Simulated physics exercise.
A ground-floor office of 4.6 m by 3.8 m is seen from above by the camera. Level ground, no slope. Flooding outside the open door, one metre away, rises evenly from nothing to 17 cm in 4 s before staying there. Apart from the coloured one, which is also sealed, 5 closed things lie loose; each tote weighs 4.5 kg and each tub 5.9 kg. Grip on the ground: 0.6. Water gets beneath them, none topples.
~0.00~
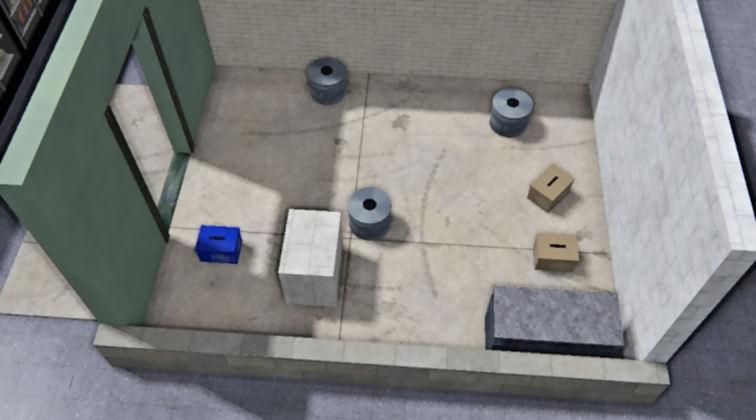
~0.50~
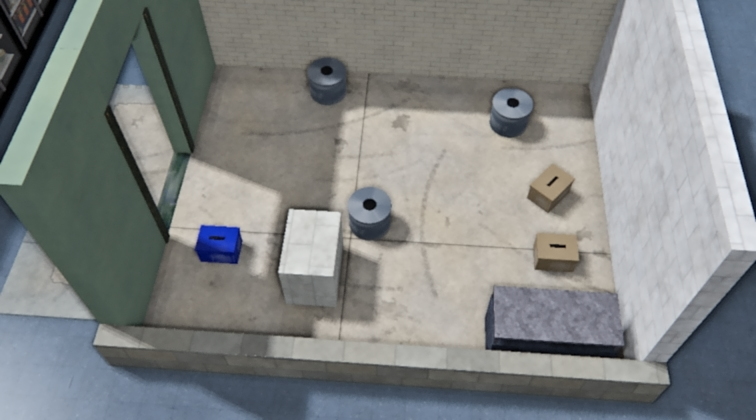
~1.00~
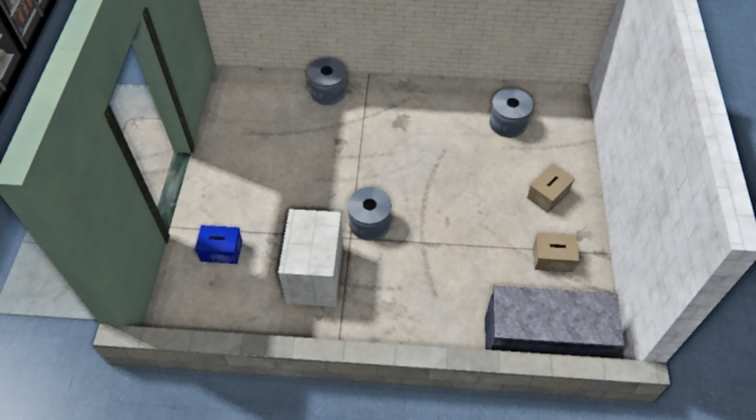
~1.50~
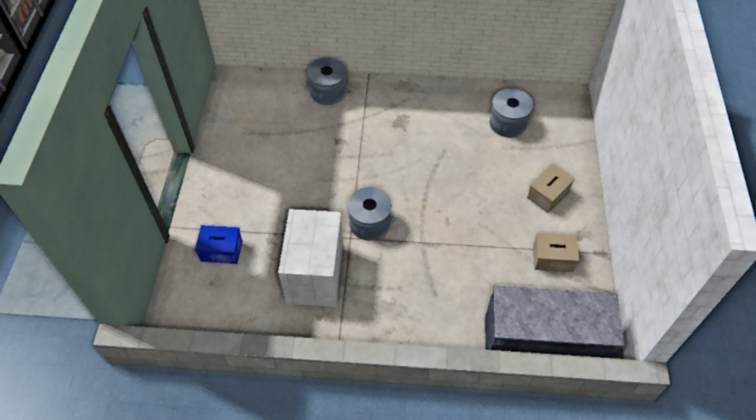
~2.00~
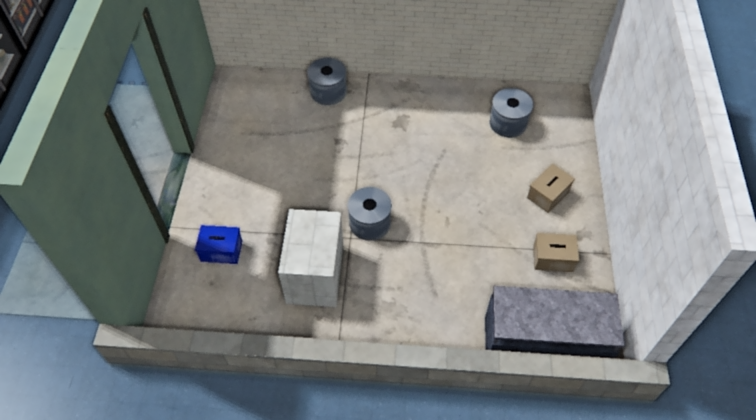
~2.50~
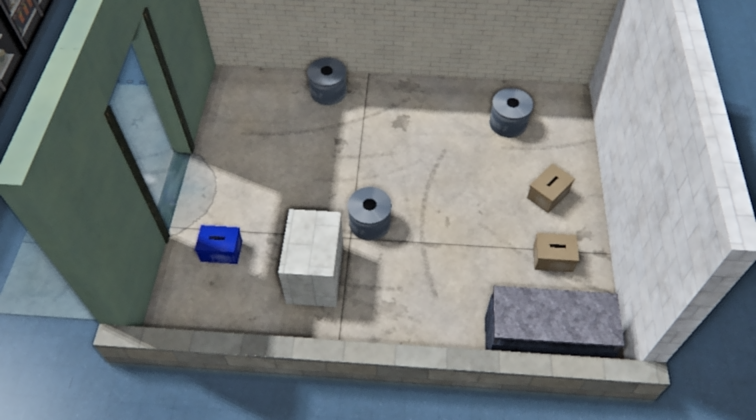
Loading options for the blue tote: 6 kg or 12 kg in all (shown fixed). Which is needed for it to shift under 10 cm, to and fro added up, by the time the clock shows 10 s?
I expect that only the larger load is enough.
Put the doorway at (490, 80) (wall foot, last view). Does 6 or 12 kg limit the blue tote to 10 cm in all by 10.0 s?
Answer: The lower mass works.
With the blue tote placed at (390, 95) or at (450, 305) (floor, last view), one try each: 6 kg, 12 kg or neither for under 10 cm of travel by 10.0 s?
Trial 1 - the lower mass works; trial 2 - the lower mass works.
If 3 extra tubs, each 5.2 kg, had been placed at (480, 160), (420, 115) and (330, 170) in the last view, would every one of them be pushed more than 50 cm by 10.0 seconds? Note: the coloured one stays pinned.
One by one: Too far, too far and too far.
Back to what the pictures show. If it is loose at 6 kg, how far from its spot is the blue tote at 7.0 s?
Shift: Roughly 20 cm.
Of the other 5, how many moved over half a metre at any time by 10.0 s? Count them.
That comes to 3.
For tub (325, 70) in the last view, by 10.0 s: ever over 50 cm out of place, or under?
That one is below half a metre, as it turns out.
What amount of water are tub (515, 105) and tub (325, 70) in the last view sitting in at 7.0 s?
I'd put it at 3 cm and 2 cm respectively.
After 3.5 s the blue tote would be 0 cm from its start with 6 kg and 0 cm from its start with 12 kg; 1 cm of water round it then.
After 4.5 s the blue tote would be 5 cm from its start with 6 kg and 0 cm from its start with 12 kg; 4 cm of water round it then.
After 7.0 s the blue tote would be 19 cm from its start with 6 kg and 0 cm from its start with 12 kg; 4 cm of water round it then.
After 10.0 s the blue tote would be 28 cm from its start with 6 kg and 0 cm from its start with 12 kg; 6 cm of water round it then.
